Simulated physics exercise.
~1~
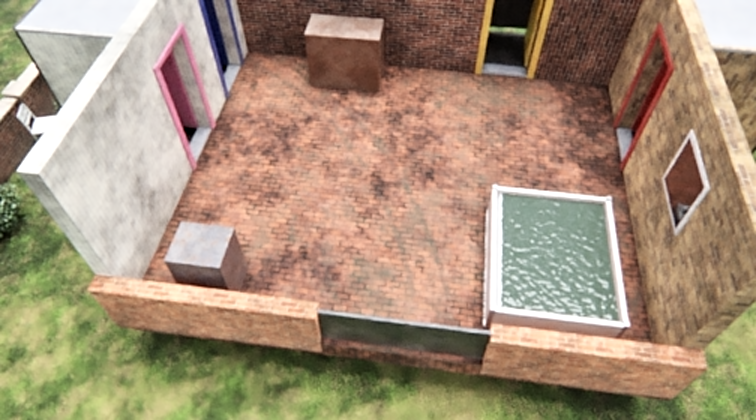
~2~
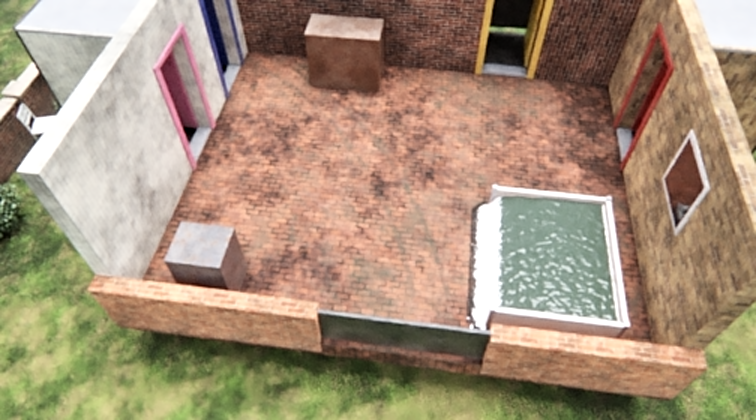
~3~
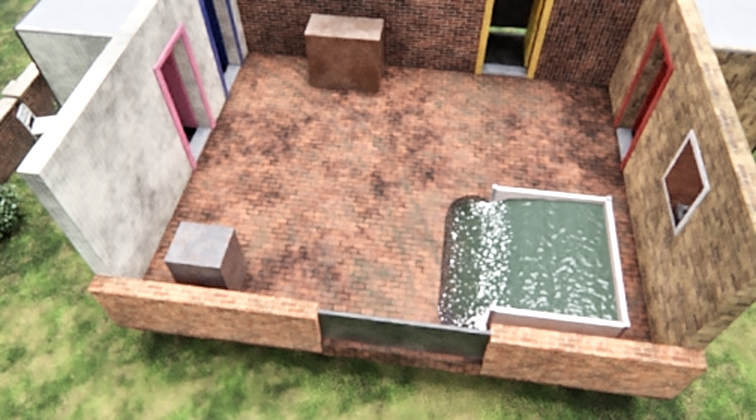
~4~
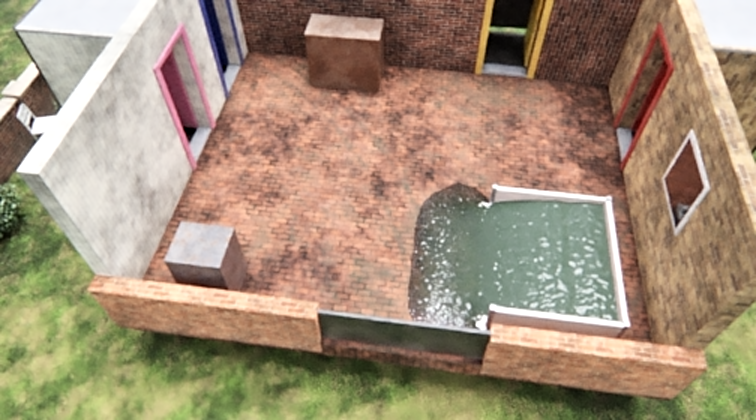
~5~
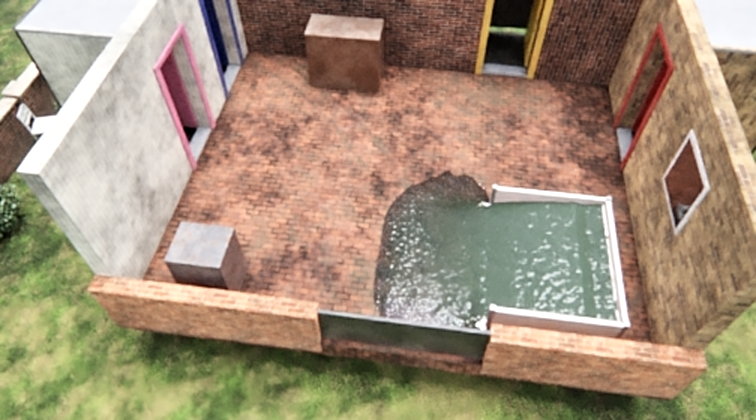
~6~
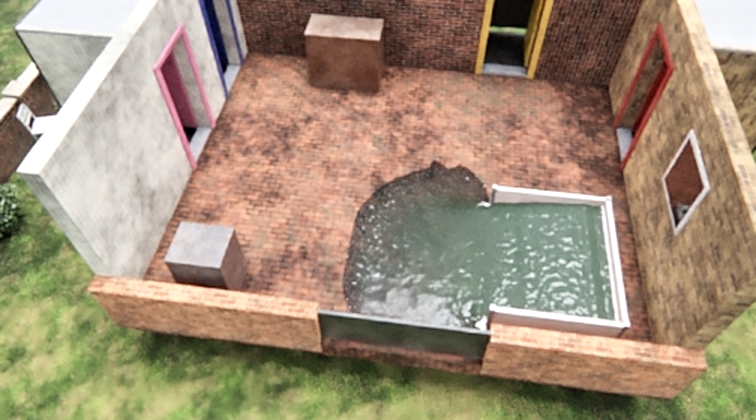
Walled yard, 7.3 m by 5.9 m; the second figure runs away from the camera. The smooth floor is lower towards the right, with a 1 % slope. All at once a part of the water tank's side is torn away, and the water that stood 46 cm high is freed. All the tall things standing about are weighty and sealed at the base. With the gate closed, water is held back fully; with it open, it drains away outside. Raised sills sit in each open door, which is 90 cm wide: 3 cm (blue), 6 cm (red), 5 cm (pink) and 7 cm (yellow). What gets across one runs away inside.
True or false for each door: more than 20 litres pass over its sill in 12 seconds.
Per door: The blue door: True; the red door: False; the pink door: True; the yellow door: False.
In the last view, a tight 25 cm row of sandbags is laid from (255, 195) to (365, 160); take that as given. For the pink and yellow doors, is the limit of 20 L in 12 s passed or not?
Checking the limit, pink is fine, yellow is fine.
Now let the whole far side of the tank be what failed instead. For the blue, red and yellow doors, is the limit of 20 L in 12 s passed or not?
Log - blue: Threshold not reached, red: Threshold topped, yellow: Threshold topped.
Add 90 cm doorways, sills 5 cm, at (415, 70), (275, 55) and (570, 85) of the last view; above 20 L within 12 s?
Door 1: Lower; door 2: Higher; door 3: Lower.
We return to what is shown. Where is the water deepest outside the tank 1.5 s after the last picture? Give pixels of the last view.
That would be near pixel (243, 316).
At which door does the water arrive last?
Answer: The red door.
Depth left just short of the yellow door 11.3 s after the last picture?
Roughly 5.0 cm.
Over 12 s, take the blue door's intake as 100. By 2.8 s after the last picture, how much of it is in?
I'd put it at about 0 per cent by that point.
Then, 0.7 s after the last picture water covers 30 % of the floor and is deepest (18 cm) near (476, 279); blue door not reached, red door not reached, pink door not reached, yellow door not reached.
Then, 1.5 s after the last picture water covers 45 % of the floor and is deepest (27 cm) near (243, 316); blue door not reached, red door not reached, pink door not reached, yellow door not reached.
Then, 2.8 s after the last picture water covers 55 % of the floor and is deepest (18 cm) near (145, 303); blue door not reached, red door not reached, pink door 13 cm at the sill, 14 L in, yellow door not reached.
Then, 6.3 s after the last picture water covers 65 % of the floor and is deepest (14 cm) near (305, 67); blue door 7 cm at the sill, 17 L in, red door not reached, pink door 5 cm at the sill, 47 L in, yellow door not reached.
Then, 11.3 s after the last picture water covers 90 % of the floor and is deepest (12 cm) near (607, 101); blue door 3 cm at the sill, 63 L in, red door 9 cm at the sill, 4 L in, pink door 2 cm at the sill, 48 L in, yellow door 5 cm at the sill, 0 L in.
